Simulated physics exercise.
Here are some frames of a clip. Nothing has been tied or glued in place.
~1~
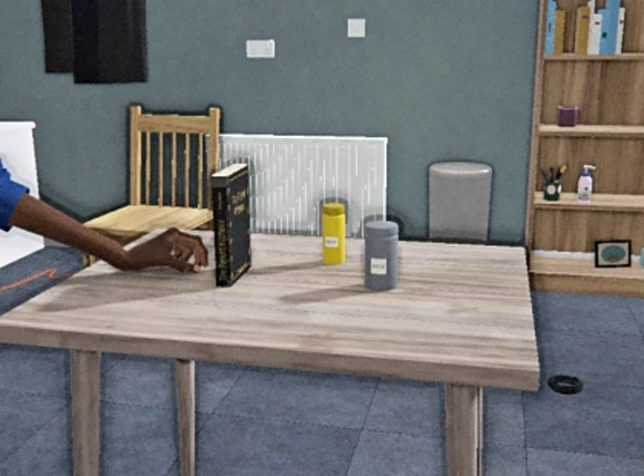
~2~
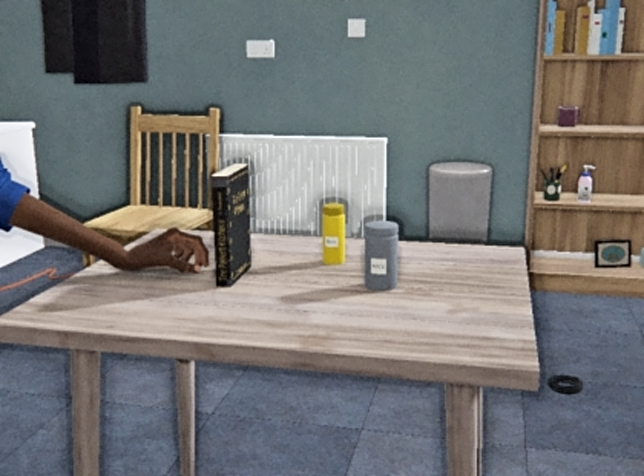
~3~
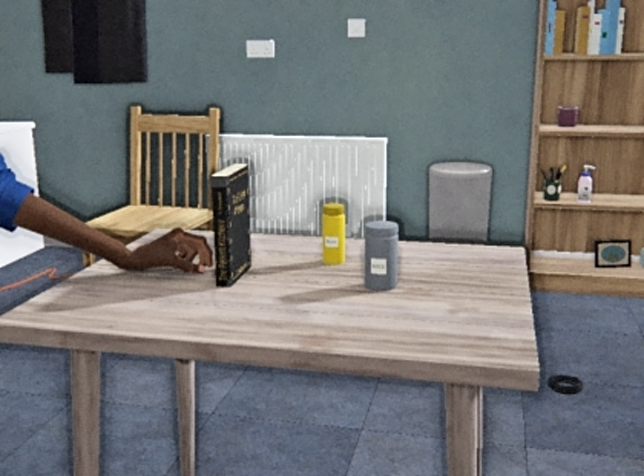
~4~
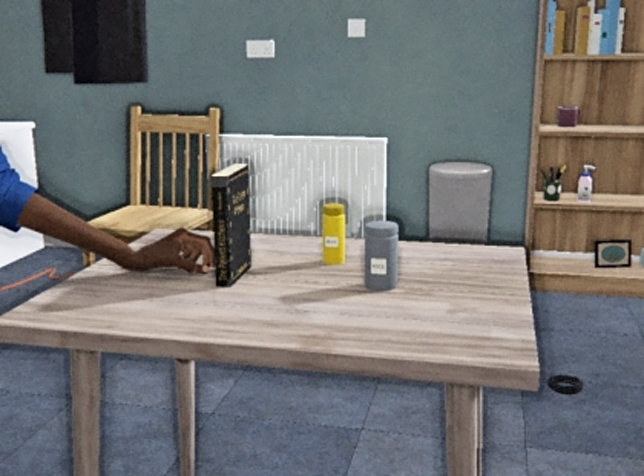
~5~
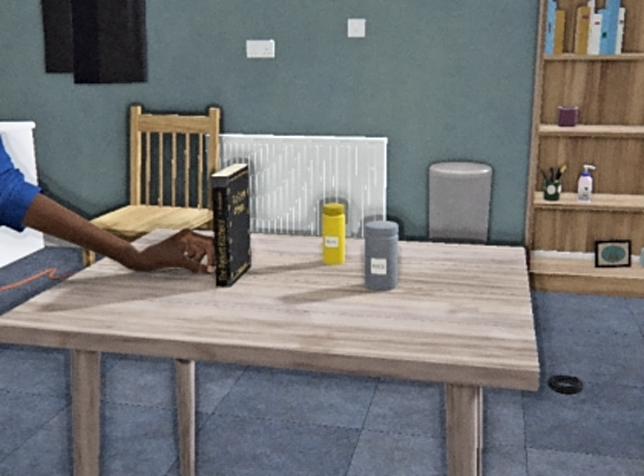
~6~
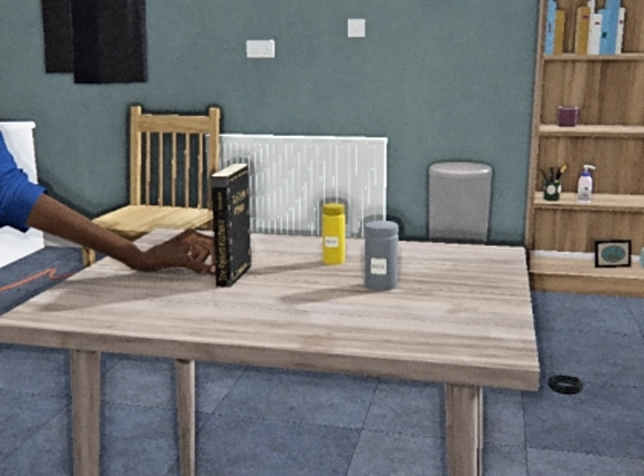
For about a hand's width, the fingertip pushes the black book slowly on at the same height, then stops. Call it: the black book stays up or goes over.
Stays up.
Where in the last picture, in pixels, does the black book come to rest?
Around (293, 227).
Then, 0.50 s past the last view, black book displaced a little near (247, 225).
Then, 1.00 s past the last view, black book displaced a little near (267, 226).
Then, 1.50 s past the last view, black book displaced about its own width near (288, 227).
Finally, moved from the start, black book. Final places as the last picture's camera would see them, black book near (293, 227).
